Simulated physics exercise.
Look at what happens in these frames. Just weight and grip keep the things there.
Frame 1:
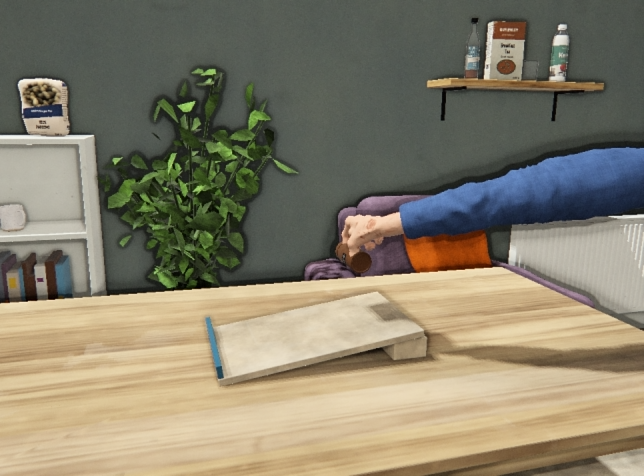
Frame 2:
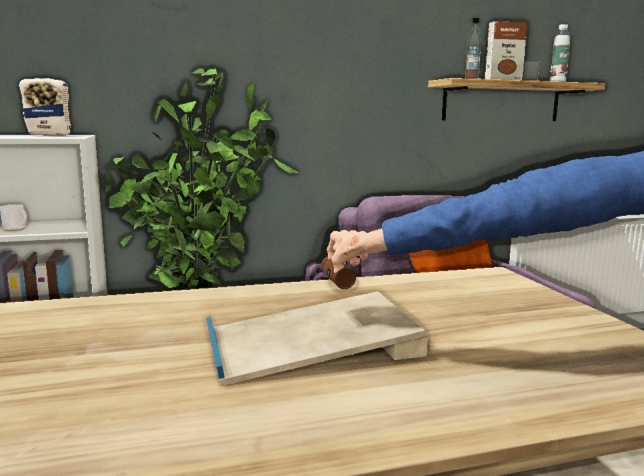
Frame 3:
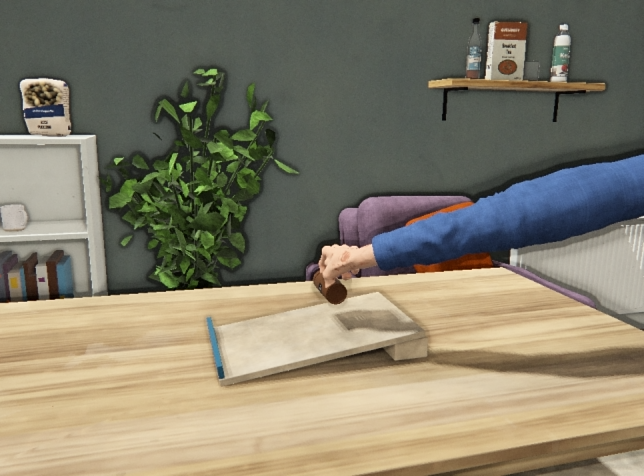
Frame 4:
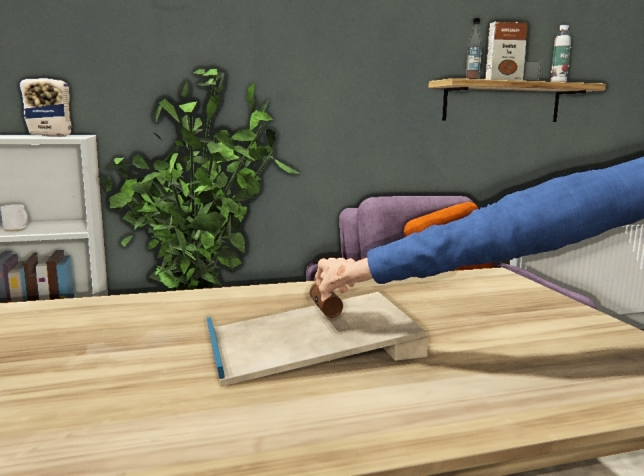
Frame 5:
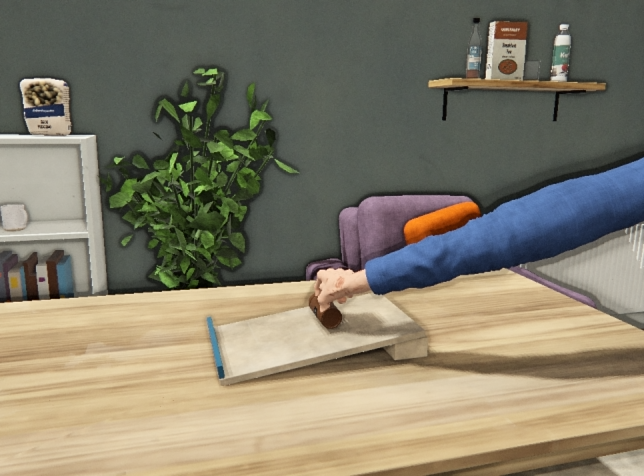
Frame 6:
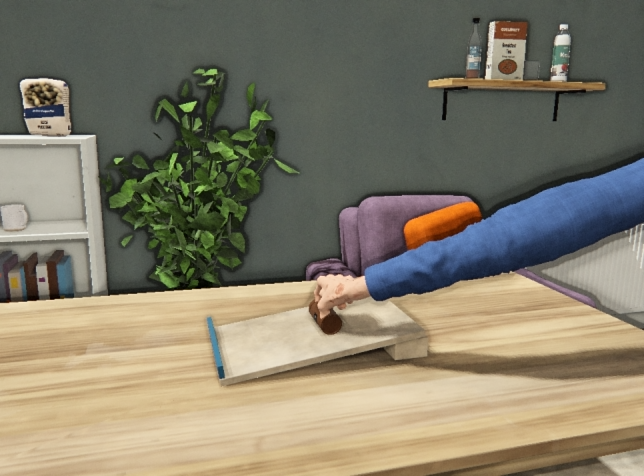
A blue-sleeved arm reaches in from the right, its hand gripping a brown shaker above a pale sloping board with a blue strip along its low left edge, on a light wooden table seen from slightly above. Behind are a leafy green plant, white shelving, a purple seat with an orange cushion, and a wall shelf against grey. The hand moves left and lowers the shaker onto the board, slowing, while the camera stays still.
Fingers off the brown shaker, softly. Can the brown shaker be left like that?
My guess is it is left lower down.
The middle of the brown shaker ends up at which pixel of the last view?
Around (228, 337).
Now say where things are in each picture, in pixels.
Still above its spot; brown shaker (353, 256), in the first picture.
Still above its spot; brown shaker (338, 272), in the second picture.
Still above its spot; brown shaker (330, 286), in the third picture.
Still above its spot; brown shaker (326, 299), in the fourth picture.
Still above its spot; brown shaker (325, 310), in the fifth picture.
In place under the hand; brown shaker (325, 316), in the sixth picture.
Then, 0.60 s later than the last frame, brown shaker moved well along near (285, 325).
Then, 0.80 s later than the last frame, brown shaker moved well along near (246, 333).
When it is over, moved from the start, brown shaker. End places, in pixels of the last picture, brown shaker near (228, 337). The brown shaker goes downhill.
